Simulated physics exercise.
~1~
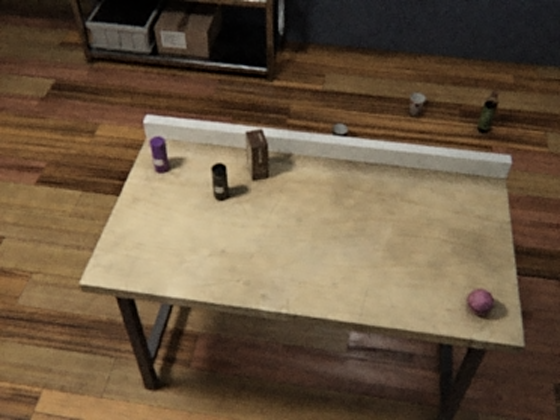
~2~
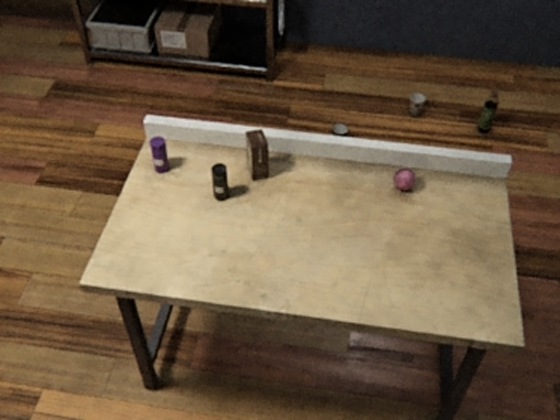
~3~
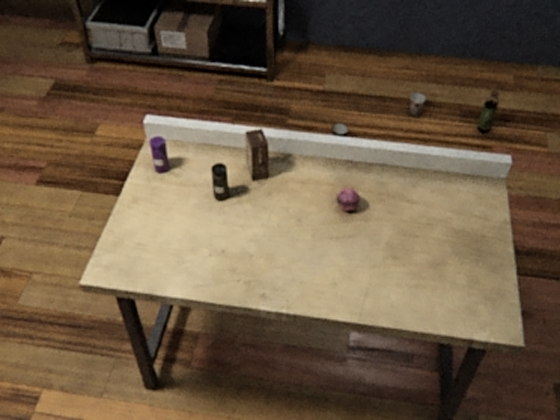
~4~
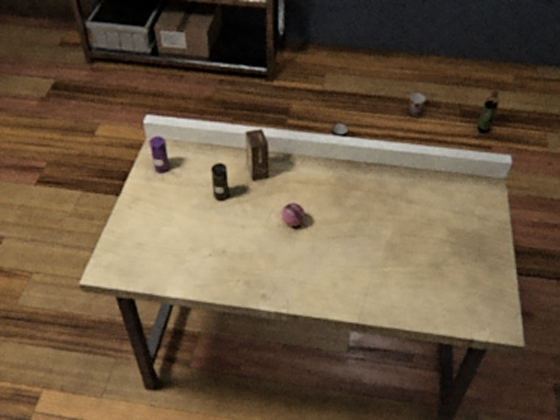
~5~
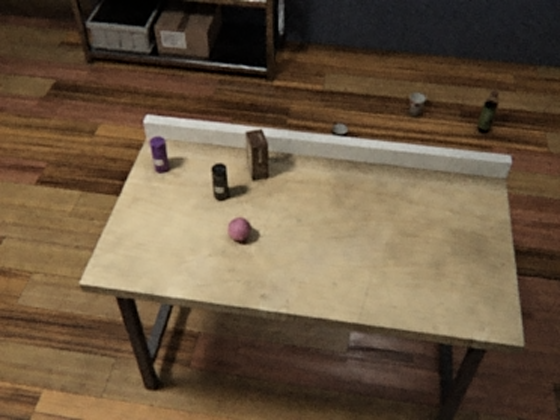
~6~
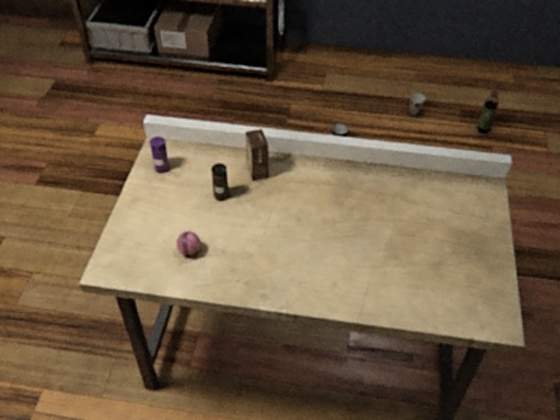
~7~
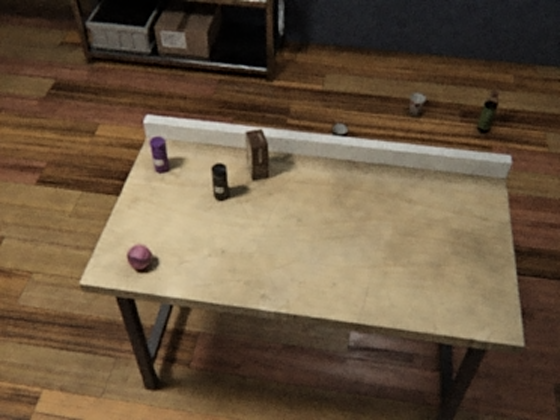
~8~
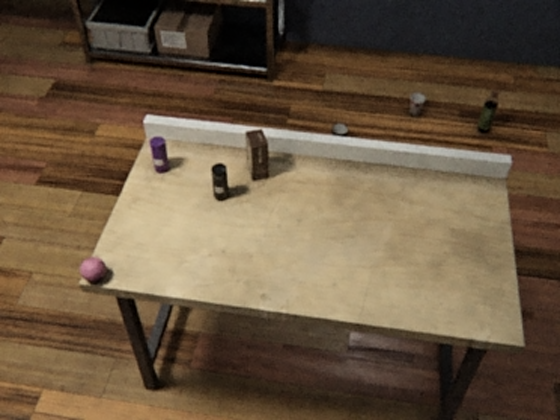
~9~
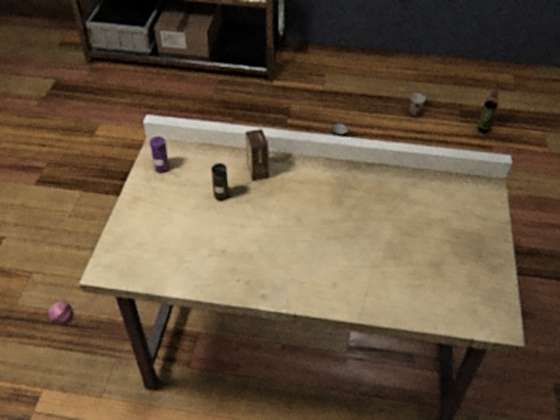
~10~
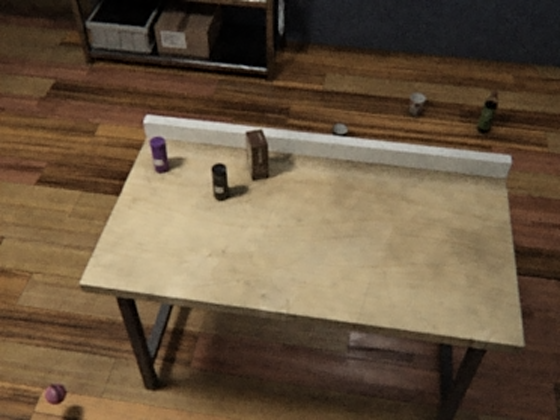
A pale wooden table with dark legs and a white rail along its far edge stands on a striped wood floor, seen from above at an angle, with a shelf of boxes behind. A purple shaker, a black shaker and a brown carton stand toward the far left, and a pink ball is near the right front corner. The ball moves up and left toward the rail, then travels left and gradually nearer across the tabletop, passing in front of the standing things. It goes over the left edge near the front corner and drops toward the floor. It ends low on the left, beyond the table, while the shakers and carton remain standing in place.
